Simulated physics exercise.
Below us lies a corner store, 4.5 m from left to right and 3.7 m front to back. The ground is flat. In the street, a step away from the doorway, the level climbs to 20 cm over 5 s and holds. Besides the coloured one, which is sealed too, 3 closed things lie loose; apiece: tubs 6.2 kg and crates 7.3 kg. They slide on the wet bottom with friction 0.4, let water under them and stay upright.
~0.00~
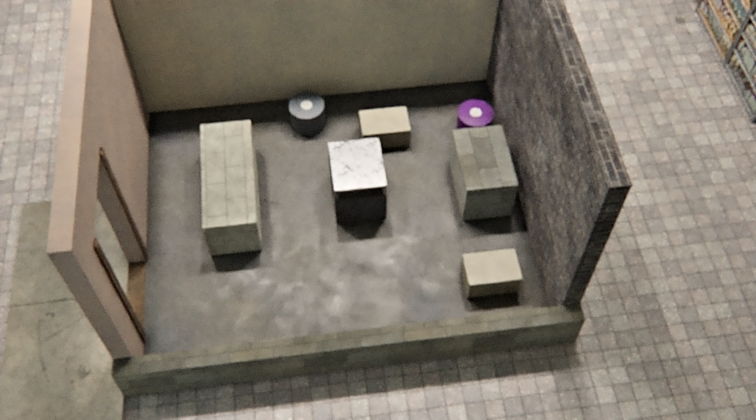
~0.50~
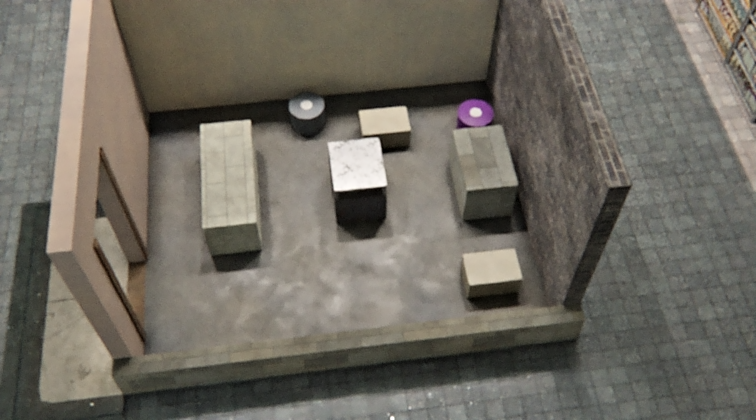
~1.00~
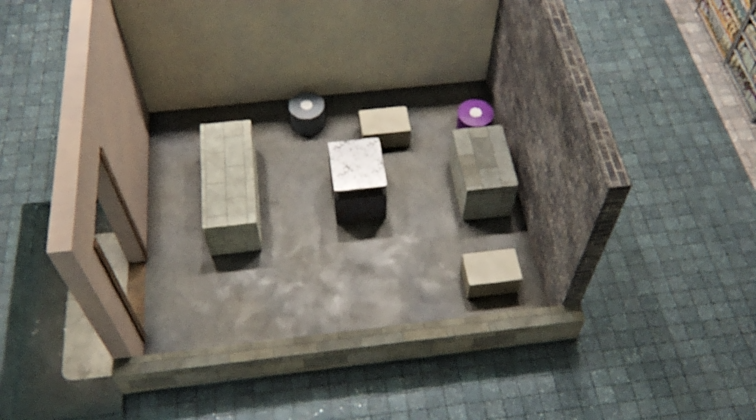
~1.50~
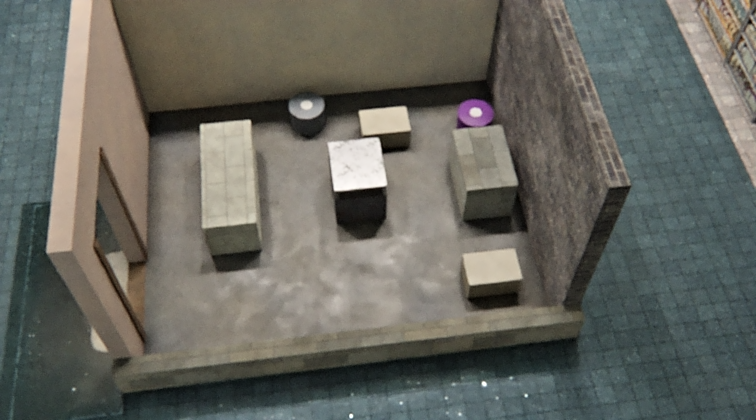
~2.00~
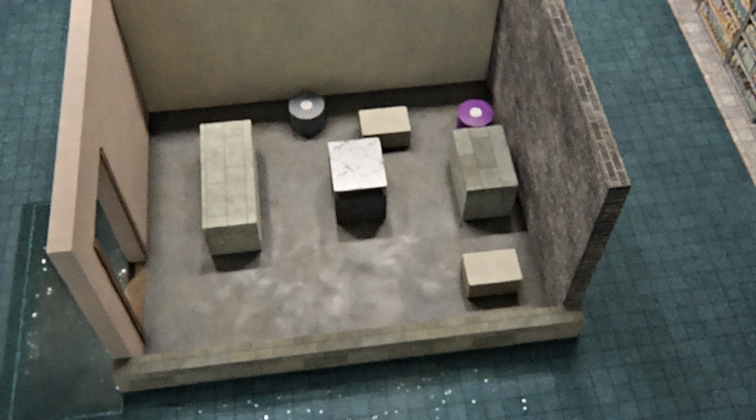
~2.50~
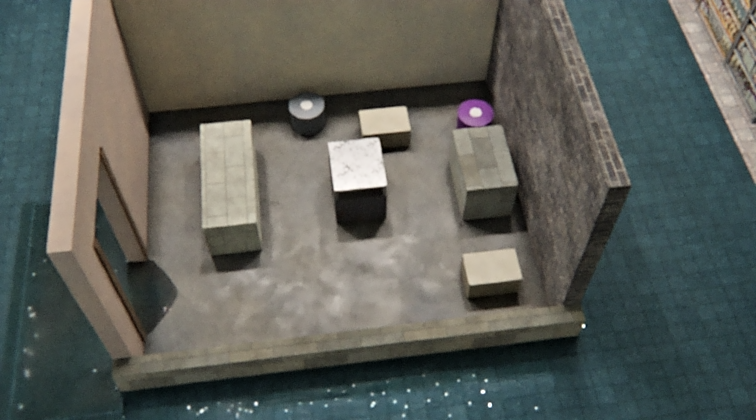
We see a roofless corner store from above, its blocks and tubs staying still, as dark water spreads over the surrounding paving, covers the pale slab outside the left doorway, and then creeps slightly in through the opening.
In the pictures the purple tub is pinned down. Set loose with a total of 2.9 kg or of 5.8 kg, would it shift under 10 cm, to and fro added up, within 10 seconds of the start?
For it, only the larger load is enough.
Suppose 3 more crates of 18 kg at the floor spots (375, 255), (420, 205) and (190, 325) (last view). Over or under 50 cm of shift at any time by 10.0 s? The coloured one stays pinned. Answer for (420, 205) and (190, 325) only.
In turn: Less, past it.
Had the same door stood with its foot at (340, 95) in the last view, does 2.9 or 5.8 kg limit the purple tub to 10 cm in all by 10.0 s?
In that case neither weight holds it.
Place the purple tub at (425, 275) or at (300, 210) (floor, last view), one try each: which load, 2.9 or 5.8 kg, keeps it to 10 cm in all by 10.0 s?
In turn: Neither holds; either load holds.
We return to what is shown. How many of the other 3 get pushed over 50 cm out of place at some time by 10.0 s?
0 of them.
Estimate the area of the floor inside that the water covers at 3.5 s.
Roughly 1.5 m2.
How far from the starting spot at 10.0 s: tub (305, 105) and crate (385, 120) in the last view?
In turn: 0 cm, 5 cm.
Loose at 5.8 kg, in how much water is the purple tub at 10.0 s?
About 2 cm.
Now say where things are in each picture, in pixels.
In the first frame, the purple tub at (476, 113), on the bottom; water covers 0.0 m2; 0 of 4 have shifted.
In the second frame, the purple tub at (476, 113), on the bottom; water covers 0.0 m2; 0 of 4 have shifted.
In the third frame, the purple tub at (476, 113) rests on the ground; 0.0 m2 under water; 0 of 4 have shifted.
In the fourth frame, the purple tub at (476, 113), on the bottom; water covers 0.0 m2; 0 of 4 have shifted.
In the fifth frame, the purple tub at (476, 113), on the bottom; water covers 0.0 m2; 0 of 4 have shifted.
In the sixth frame, the purple tub at (476, 113), on the bottom; water covers 0.2 m2; 0 of 4 have shifted.
After 3.5 s the purple tub would be 0 cm from its start with 2.9 kg and 0 cm from its start with 5.8 kg; 0 cm of water round it then.
After 4.5 s the purple tub would be 0 cm from its start with 2.9 kg and 0 cm from its start with 5.8 kg; 0 cm of water round it then.
After 7.0 s the purple tub would be 0 cm from its start with 2.9 kg and 0 cm from its start with 5.8 kg; 0 cm of water round it then.
After 10.0 s the purple tub would be 43 cm from its start with 2.9 kg and 3 cm from its start with 5.8 kg; 2 cm of water round it then.
